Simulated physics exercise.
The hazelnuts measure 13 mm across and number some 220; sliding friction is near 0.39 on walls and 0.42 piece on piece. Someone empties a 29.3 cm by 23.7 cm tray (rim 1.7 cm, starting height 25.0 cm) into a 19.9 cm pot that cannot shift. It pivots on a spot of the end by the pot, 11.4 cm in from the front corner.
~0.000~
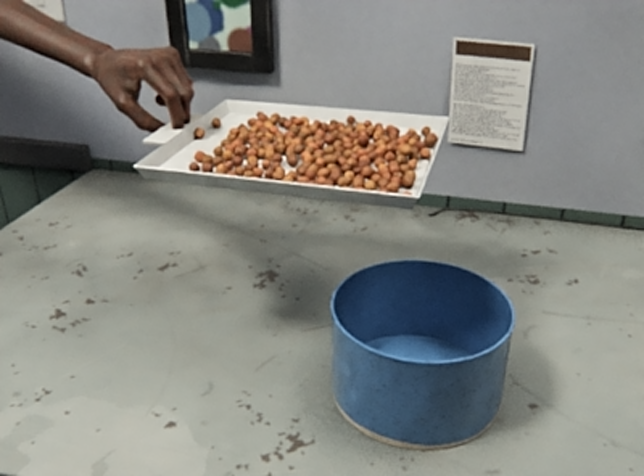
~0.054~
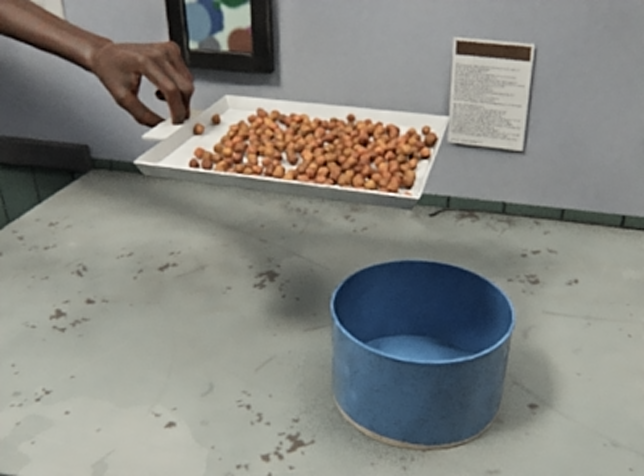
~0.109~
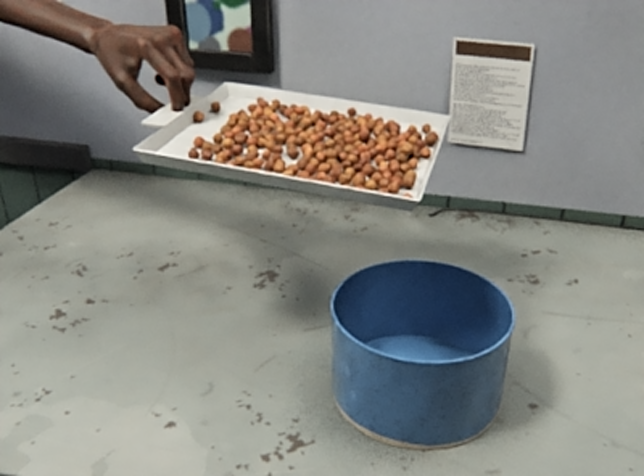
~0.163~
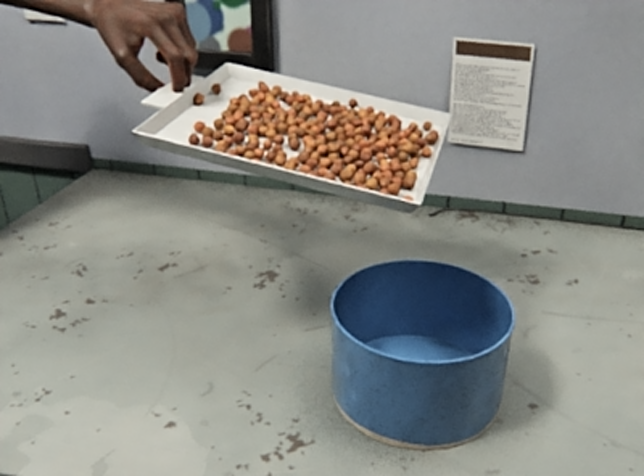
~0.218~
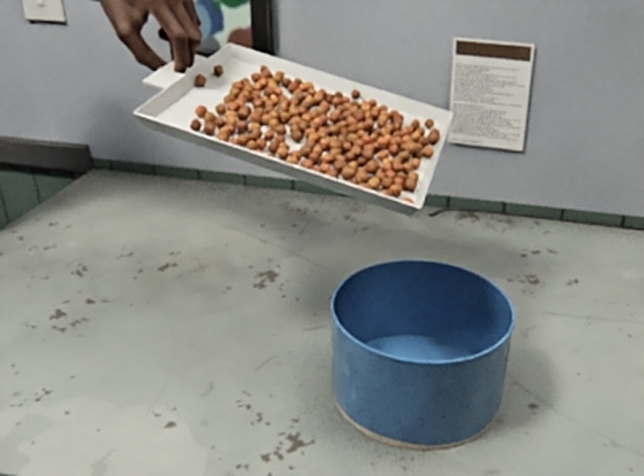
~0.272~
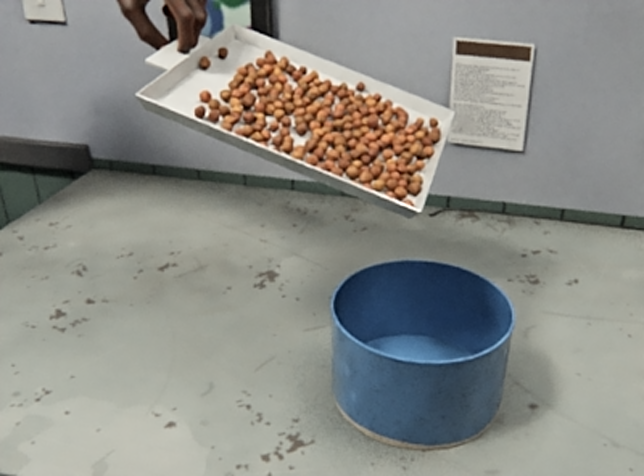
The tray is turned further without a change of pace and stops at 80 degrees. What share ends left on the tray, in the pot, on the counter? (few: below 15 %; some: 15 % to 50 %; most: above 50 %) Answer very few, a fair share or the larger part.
Tray very few, pot the larger part, counter a fair share.
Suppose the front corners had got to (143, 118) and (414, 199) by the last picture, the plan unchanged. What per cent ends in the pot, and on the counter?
Pot 70, counter 30.
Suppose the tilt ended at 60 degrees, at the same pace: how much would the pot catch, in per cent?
It would be near 65 per cent.
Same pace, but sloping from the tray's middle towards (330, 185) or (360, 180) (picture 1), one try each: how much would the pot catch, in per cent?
About 75 and 95 per cent.
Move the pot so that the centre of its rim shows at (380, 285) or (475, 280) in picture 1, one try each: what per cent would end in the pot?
Some 35 and 70 per cent.
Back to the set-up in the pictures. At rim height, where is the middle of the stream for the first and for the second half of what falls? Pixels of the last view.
First near (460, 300), later near (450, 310).
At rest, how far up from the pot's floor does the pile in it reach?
Some 3.5 cm.
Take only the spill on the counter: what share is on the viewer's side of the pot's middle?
About 10 per cent.
Then, at 0.60 s, tilt 48 degrees; the tray holds 100 %, the pot 0 %.
After 0.83 s, tilt 69 degrees; the tray holds 60 %, the pot 10 %.
Then, at 1.16 s, tilt 80 degrees; the tray holds 5 %, the pot 65 %.
In the end, at 2.5 s, tray 0 %, pot 75 %, counter 25 %.
